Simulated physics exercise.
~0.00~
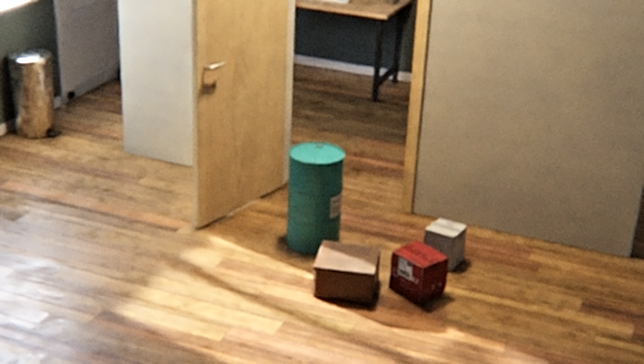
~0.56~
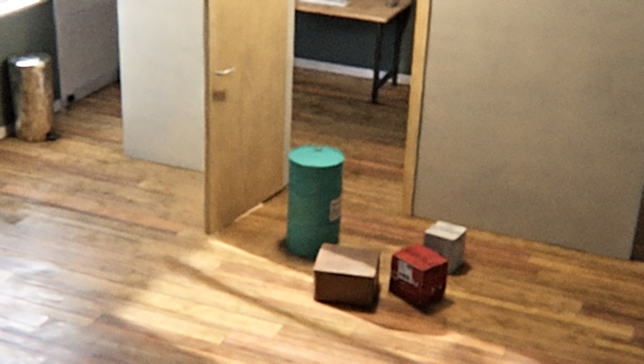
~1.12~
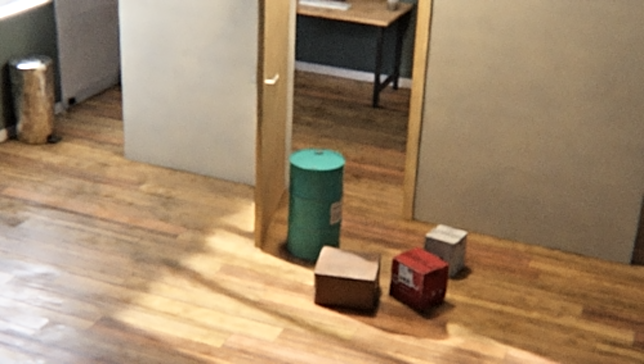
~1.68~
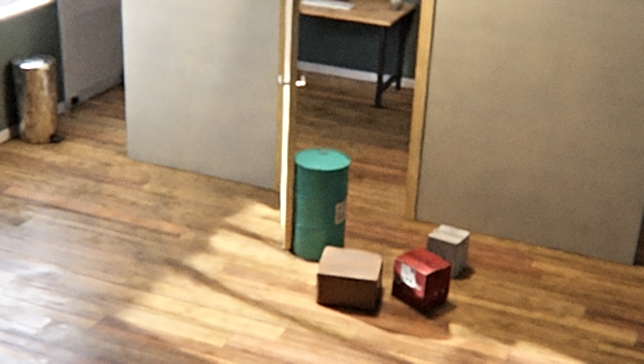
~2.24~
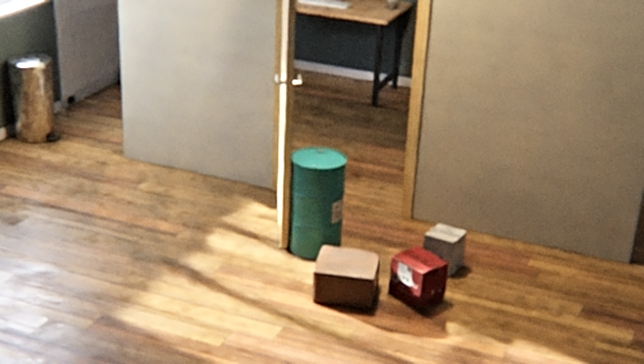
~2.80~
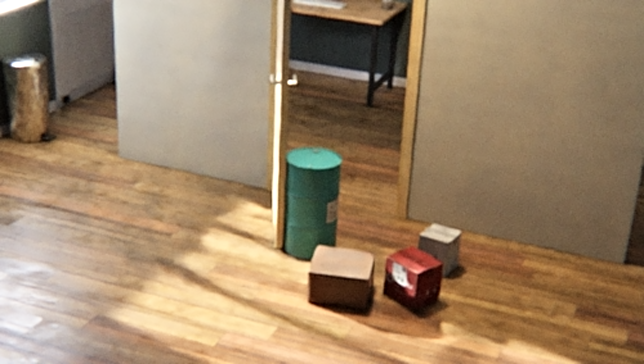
The wooden door swung partway toward the doorway, turning until it was nearly edge-on beside the turquoise drum, then stopped and stayed open, while the drum, brown box, red parcel and white parcel all stayed where they were on the floor.
